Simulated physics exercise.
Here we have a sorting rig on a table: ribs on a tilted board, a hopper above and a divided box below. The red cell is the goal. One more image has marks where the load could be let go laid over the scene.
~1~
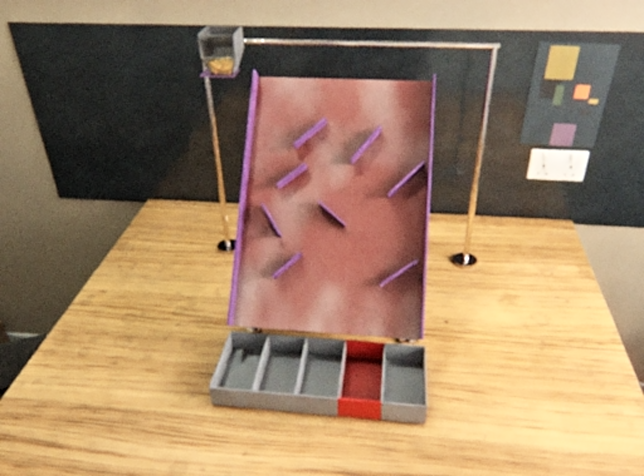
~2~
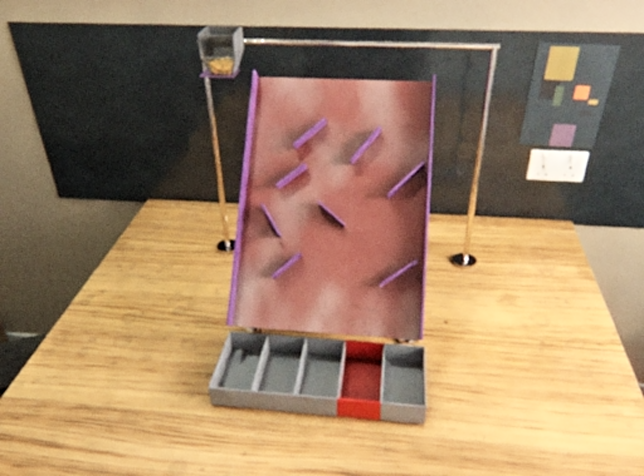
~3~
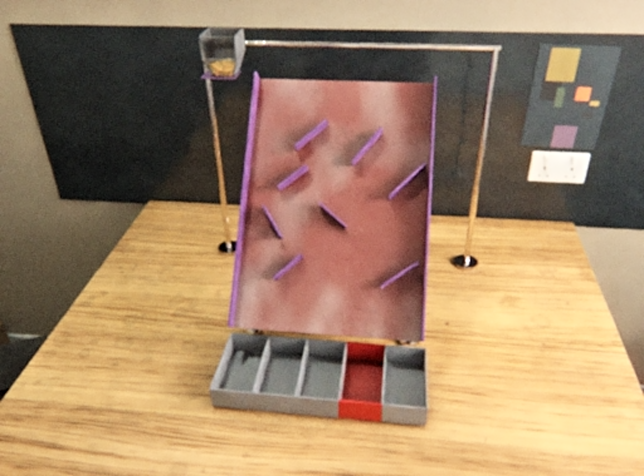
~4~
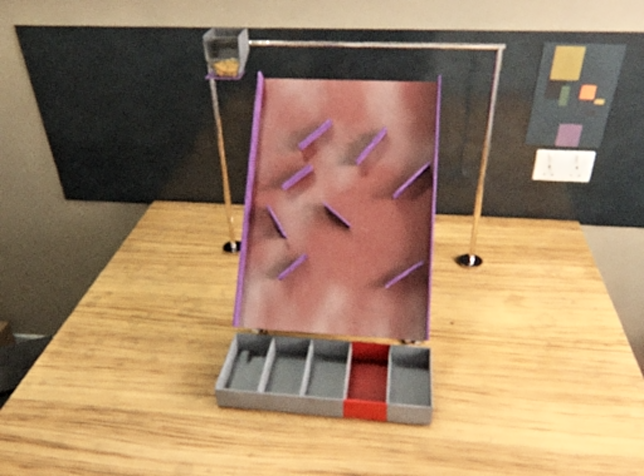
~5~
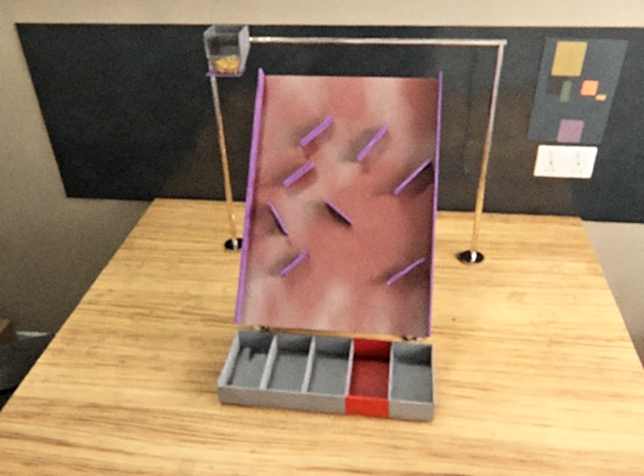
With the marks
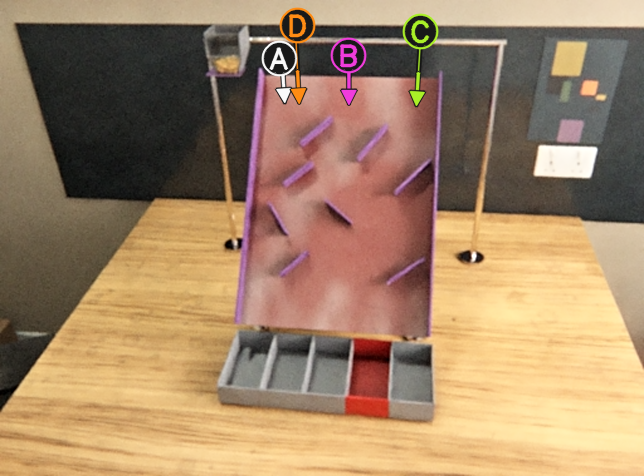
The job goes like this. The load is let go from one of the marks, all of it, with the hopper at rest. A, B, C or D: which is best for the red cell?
B works best here.
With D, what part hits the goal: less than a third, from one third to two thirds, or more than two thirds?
It is less than a third.
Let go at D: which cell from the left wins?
The first.
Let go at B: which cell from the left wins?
The fourth from the left.
On the marked copy, mark A meets the board at (284, 97); mark B meets the board at (348, 99); mark C meets the board at (416, 100); mark D meets the board at (298, 98).
If A is chosen, only a few in the red cell, all but a few in other cells.
If B is chosen, close to two thirds in the red cell, close to a quarter in other cells, a small share held on the board.
If C is chosen, close to a quarter in the red cell, close to two thirds in other cells, a small share held on the board.
If D is chosen, only a few in the red cell, all but a few in other cells.
